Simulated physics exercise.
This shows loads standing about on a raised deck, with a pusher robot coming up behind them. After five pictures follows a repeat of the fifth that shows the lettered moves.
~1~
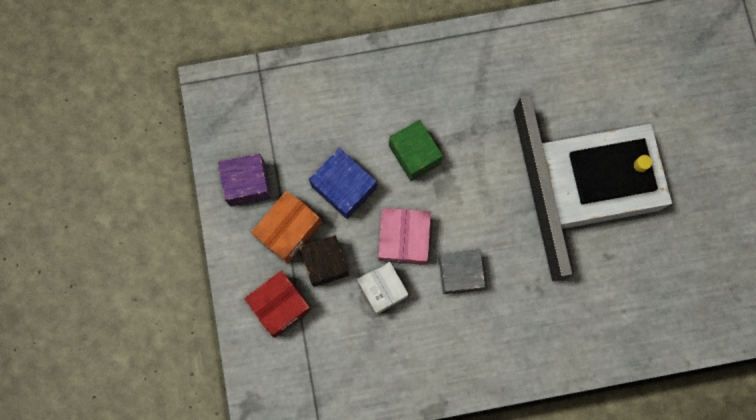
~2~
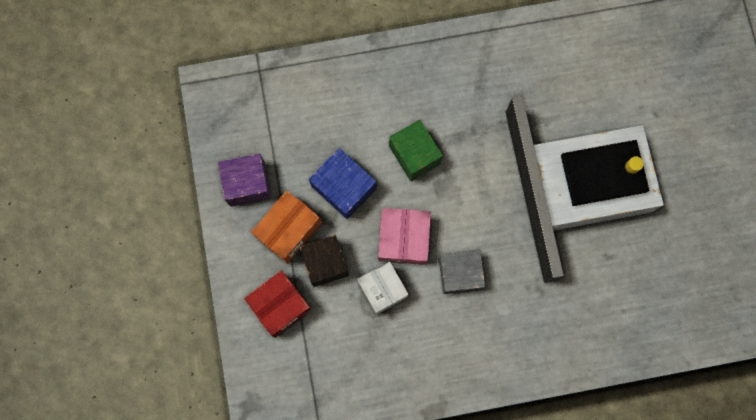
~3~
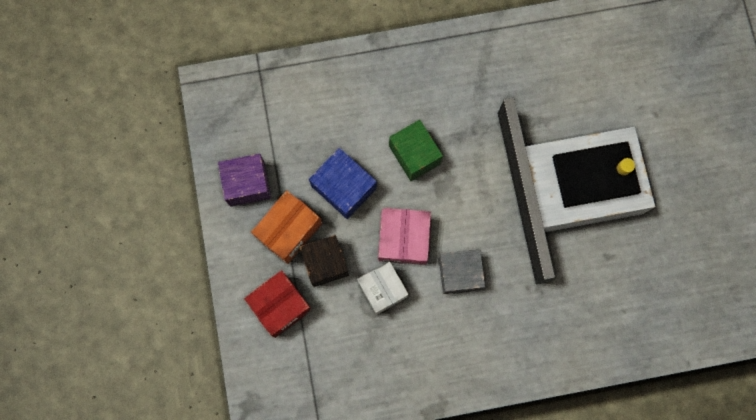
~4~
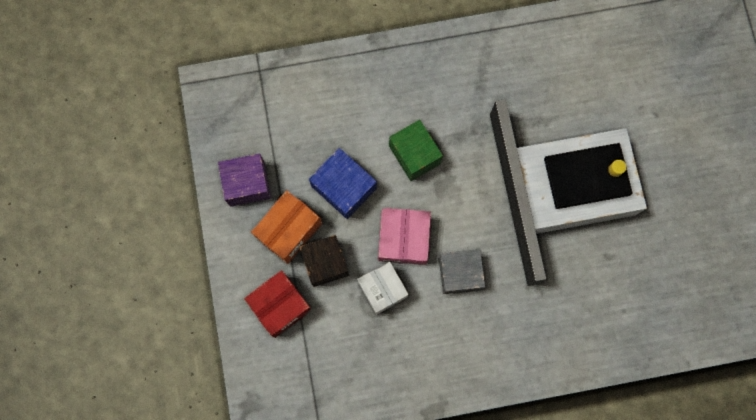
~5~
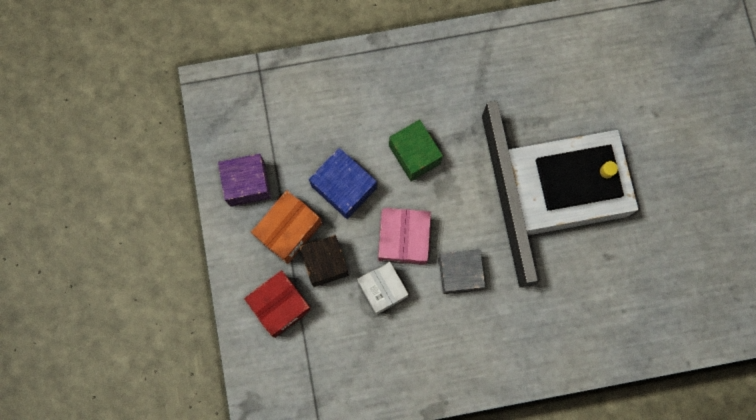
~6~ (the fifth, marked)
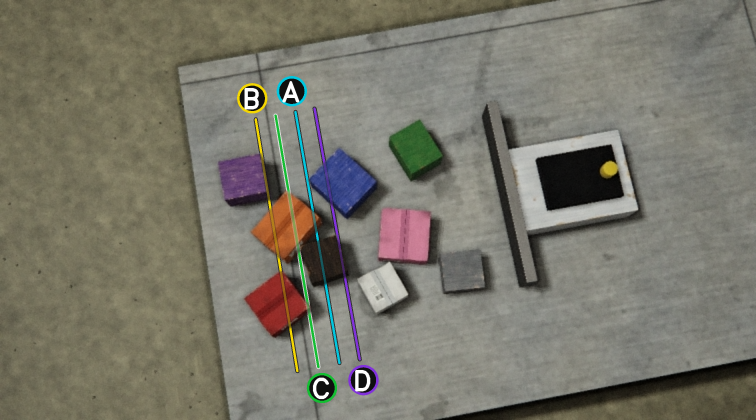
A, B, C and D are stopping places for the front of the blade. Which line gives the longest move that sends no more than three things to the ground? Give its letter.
Up to line B.
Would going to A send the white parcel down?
No.
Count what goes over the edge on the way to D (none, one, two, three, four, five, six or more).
By then, none.
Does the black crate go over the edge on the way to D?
No.
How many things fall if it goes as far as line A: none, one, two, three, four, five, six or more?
In all, none.
On the marked copy, A at (317, 234); B at (276, 241); C at (296, 238); D at (337, 230).
Following B. Soon after the start, robot (489, 194); grey crate (414, 285); white parcel (374, 289).
Later, robot (404, 209); red parcel (243, 311); purple crate (229, 175).
In the end, robot (339, 221); orange parcel over the edge; red parcel over the edge; three fallen.
As for the rest, A is within the limit but short; C is within the limit but short; D is within the limit but short.
